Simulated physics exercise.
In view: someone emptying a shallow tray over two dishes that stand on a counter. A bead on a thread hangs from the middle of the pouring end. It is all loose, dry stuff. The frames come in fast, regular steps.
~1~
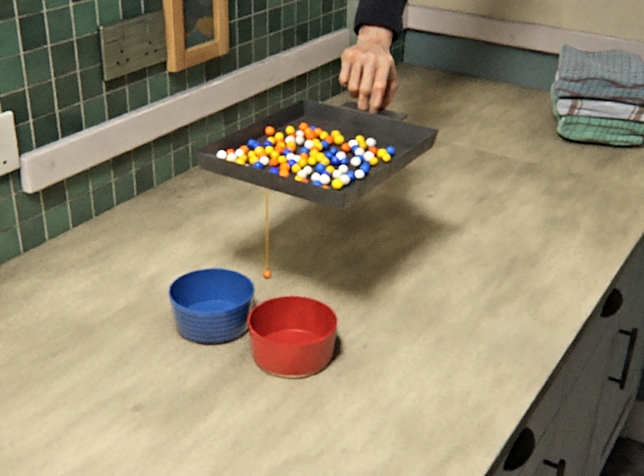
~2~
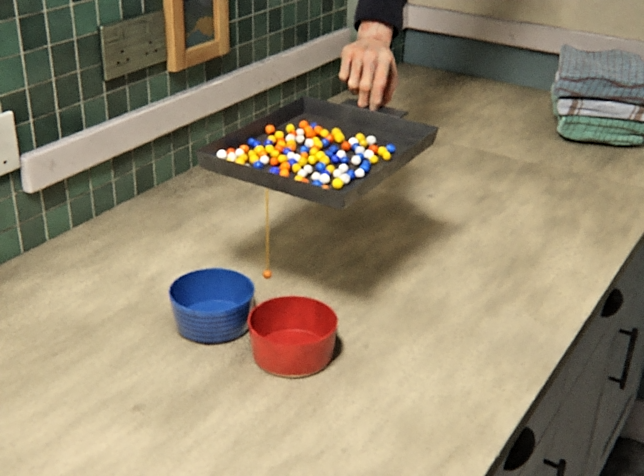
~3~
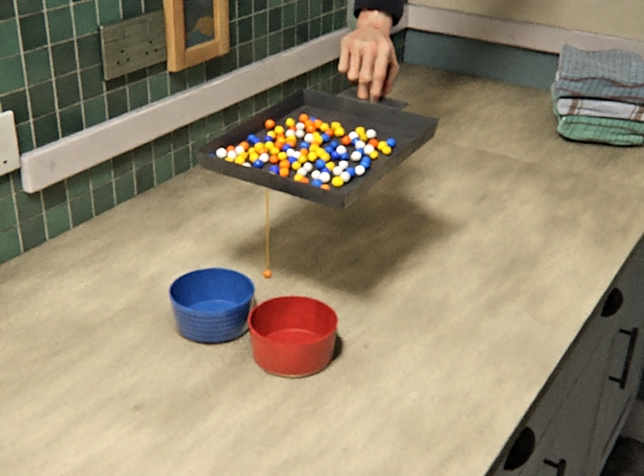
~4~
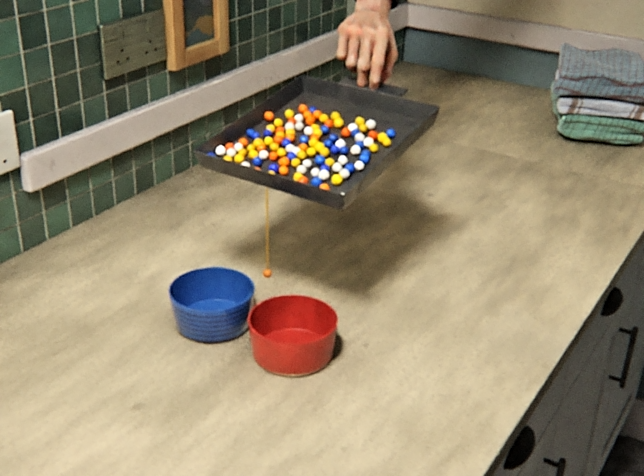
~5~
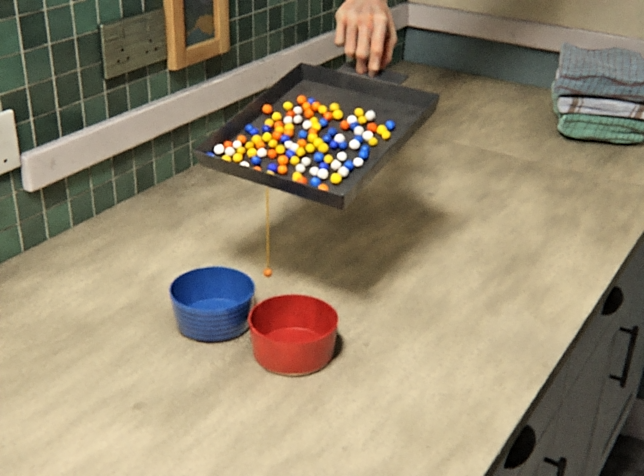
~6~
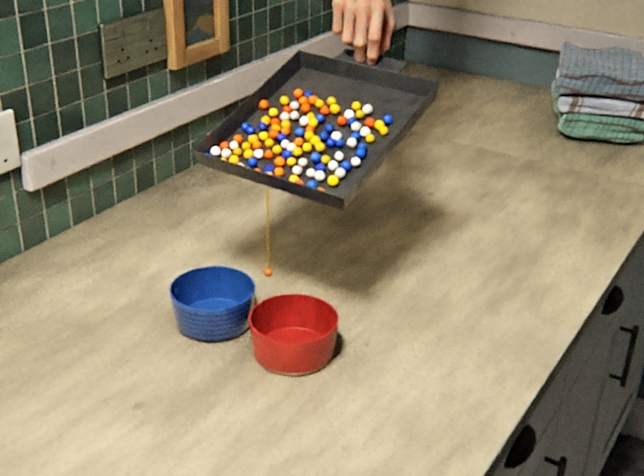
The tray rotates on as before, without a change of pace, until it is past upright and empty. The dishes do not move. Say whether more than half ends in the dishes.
Caught overall: The larger part.
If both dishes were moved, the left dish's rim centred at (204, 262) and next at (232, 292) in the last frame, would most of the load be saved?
The first try: Below a half. The second: Above a half.
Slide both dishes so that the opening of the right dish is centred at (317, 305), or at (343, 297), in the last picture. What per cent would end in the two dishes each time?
Near 20 % and 0 %.
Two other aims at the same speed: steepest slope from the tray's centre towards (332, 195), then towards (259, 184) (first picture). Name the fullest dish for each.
The first try: The dish on the right. The second: The left one.
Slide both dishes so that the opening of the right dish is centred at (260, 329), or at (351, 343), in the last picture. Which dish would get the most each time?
The first try: The dish on the right. The second: The dish on the left.
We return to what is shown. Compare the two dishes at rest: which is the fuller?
It is the right dish.
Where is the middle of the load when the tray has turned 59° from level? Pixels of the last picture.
Near (277, 157).
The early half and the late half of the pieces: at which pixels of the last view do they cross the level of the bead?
At about (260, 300), then at (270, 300).
Just after the last frame, tray tipped steeply; every one on the tray.
A moment on, tray tipped right over; roughly a third on the tray; roughly a quarter in the right dish; about a tenth in the left dish; about a tenth outside both; roughly a quarter in the air.
Further on, tray tipped past a quarter turn; roughly half in the right dish; roughly a quarter in the left dish; roughly a quarter outside both.
When it is over, tray tipped past a quarter turn; roughly half in the right dish; roughly a quarter in the left dish; roughly a quarter outside both.
